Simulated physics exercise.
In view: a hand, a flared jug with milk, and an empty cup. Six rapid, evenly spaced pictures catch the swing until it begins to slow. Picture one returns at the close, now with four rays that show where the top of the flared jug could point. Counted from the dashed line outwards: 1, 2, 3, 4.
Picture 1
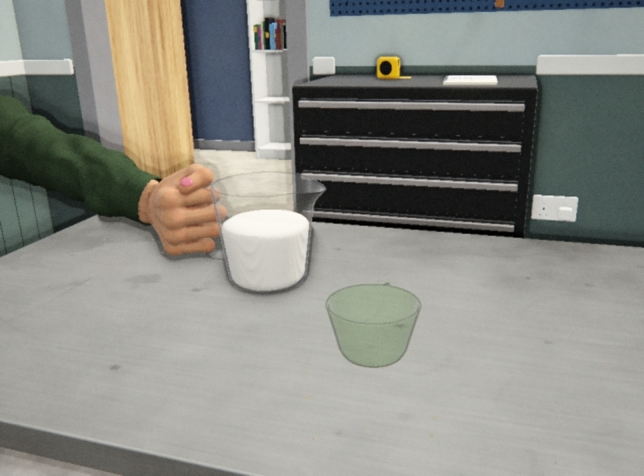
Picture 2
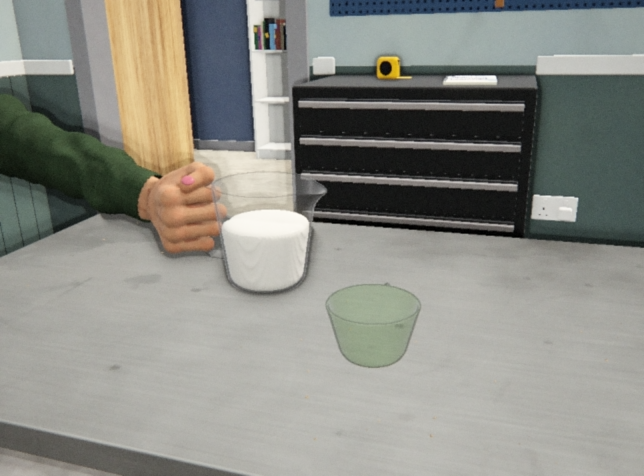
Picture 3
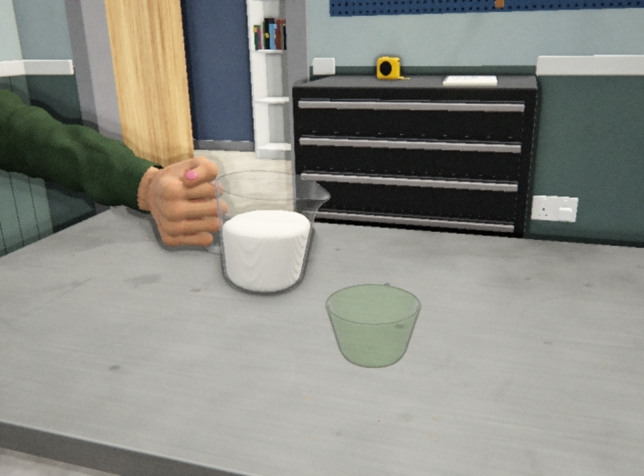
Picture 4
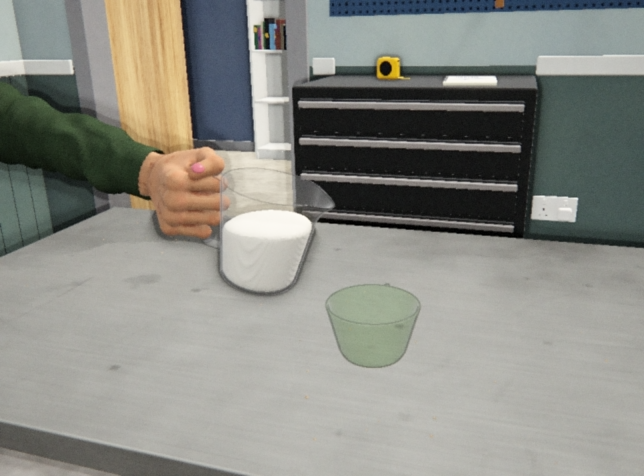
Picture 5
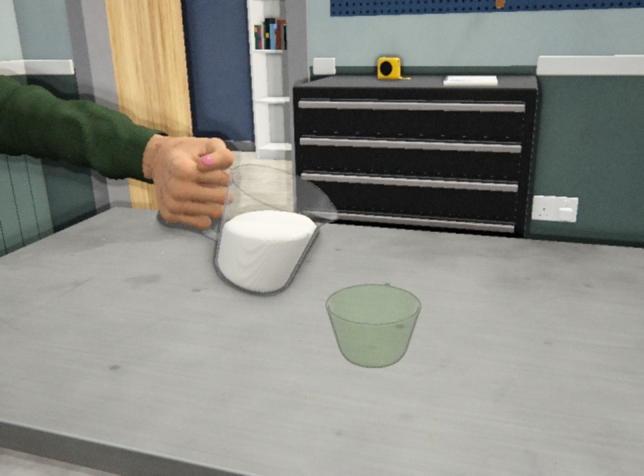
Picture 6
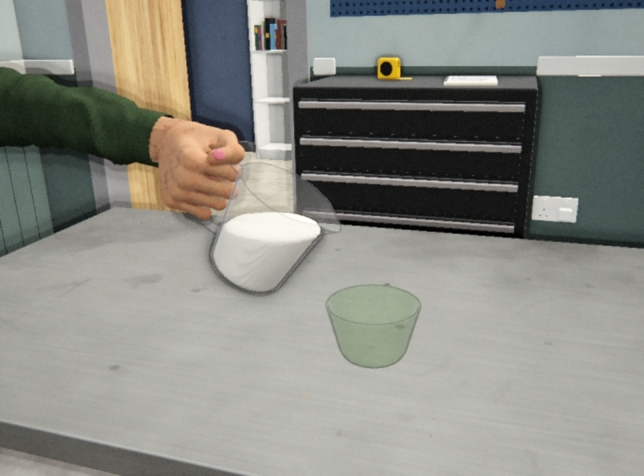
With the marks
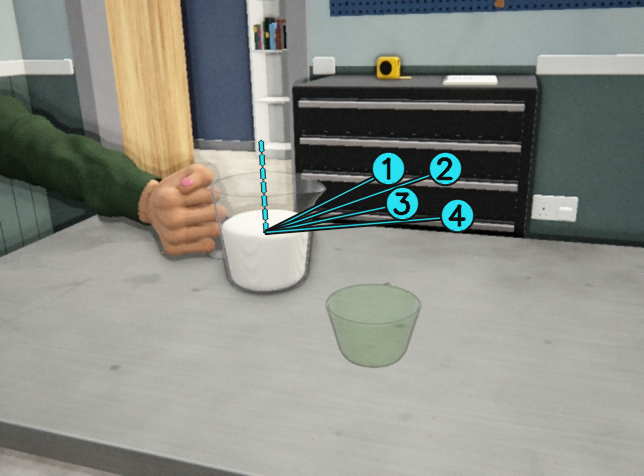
At the start, a hand in a green sleeve holds a clear jug of white liquid upright above a grey table, with an empty greenish cup to its right. After a brief stillness, the hand rises slightly and steadily tilts the jug rightward, the liquid shifting toward its lip but staying inside.
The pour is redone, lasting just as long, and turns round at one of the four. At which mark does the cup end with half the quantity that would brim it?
It is 1.
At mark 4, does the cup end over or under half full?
Over.
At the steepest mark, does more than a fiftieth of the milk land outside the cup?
Yes, it does.
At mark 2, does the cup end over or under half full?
Over.
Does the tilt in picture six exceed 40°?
No.
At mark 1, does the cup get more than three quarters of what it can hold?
No, it does not.
In cyan, 1 at (373, 178); 2 at (429, 175); 3 at (385, 207); 4 at (440, 218).
With 1, the cup ends with about 50 % of what it can hold.
With 2, the cup ends with about 71 % of what it can hold.
With 3, the cup ends with about 80 % of what it can hold; 10 % of the milk is spilt.
With 4, the cup ends with about 86 % of what it can hold; 18 % of the milk is spilt.
